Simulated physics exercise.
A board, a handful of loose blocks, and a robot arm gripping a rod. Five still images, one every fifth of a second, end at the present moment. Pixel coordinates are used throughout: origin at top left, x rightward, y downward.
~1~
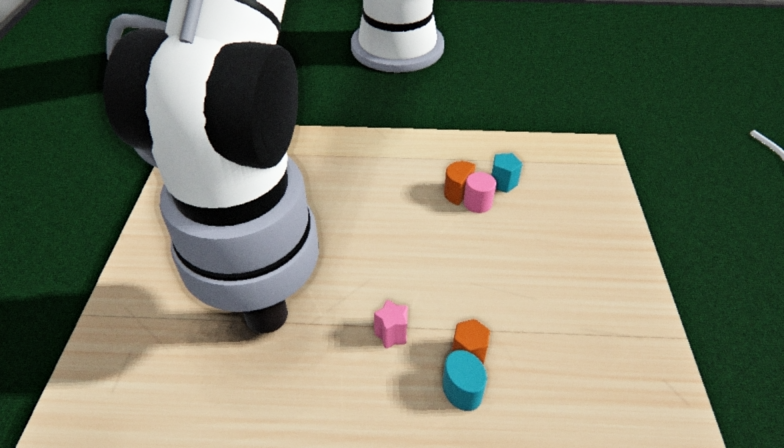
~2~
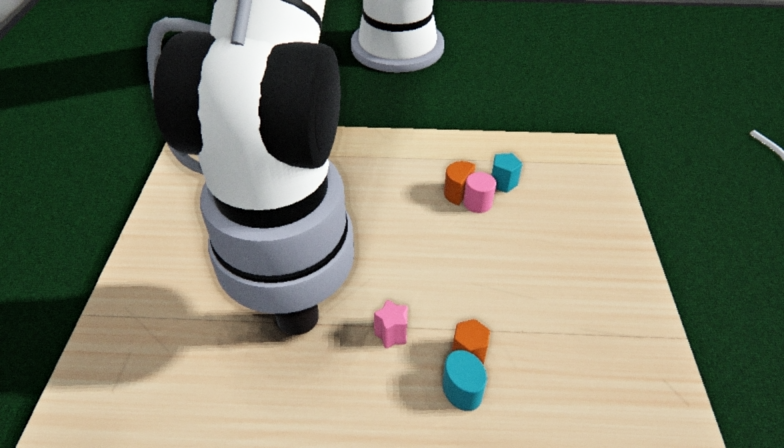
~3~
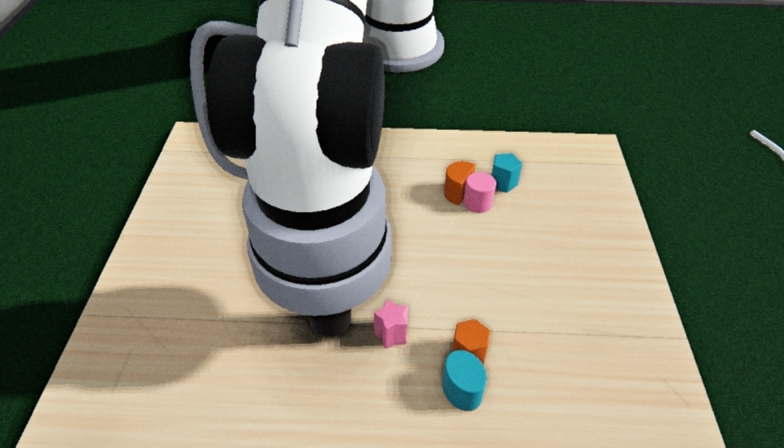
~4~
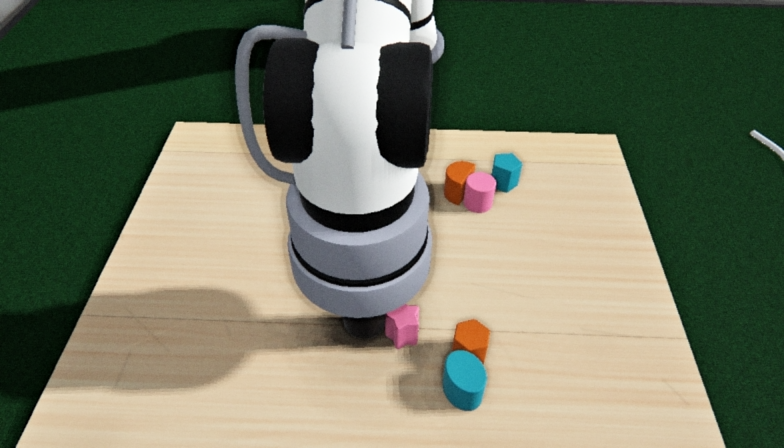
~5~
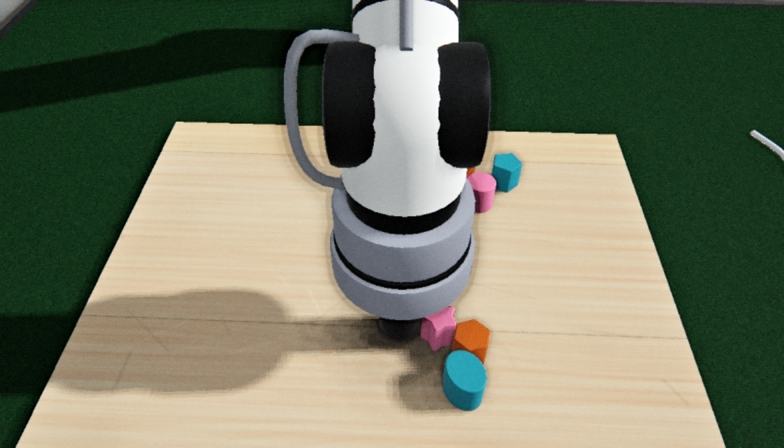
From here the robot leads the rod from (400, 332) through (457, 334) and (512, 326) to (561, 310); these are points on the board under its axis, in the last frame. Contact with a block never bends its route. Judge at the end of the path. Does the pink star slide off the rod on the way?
Going by the path, no.
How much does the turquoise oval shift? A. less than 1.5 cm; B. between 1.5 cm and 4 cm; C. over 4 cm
Letter A.
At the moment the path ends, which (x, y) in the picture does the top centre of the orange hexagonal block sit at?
Its top middle is near (508, 344).
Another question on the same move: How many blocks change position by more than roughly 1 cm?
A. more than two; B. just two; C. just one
The one that fits is B, just two.
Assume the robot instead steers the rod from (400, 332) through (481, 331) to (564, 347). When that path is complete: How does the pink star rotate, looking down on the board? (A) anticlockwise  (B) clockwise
It's A.
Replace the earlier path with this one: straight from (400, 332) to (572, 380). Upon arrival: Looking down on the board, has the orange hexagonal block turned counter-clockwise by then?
I expect not.
What follows on the original path. One third of the way, rod (459, 326); pink star (499, 311), turned 25° anticlockwise; orange hexagonal block (507, 343), turned 90° clockwise.
Two thirds of the way, rod (515, 318); pink star (553, 303), turned 40° anticlockwise; orange hexagonal block (508, 344), turned 100° clockwise.
At the end, rod (564, 302); pink star (604, 293), turned 25° anticlockwise; turquoise oval not moved; orange hexagonal block (508, 344), turned 100° clockwise.
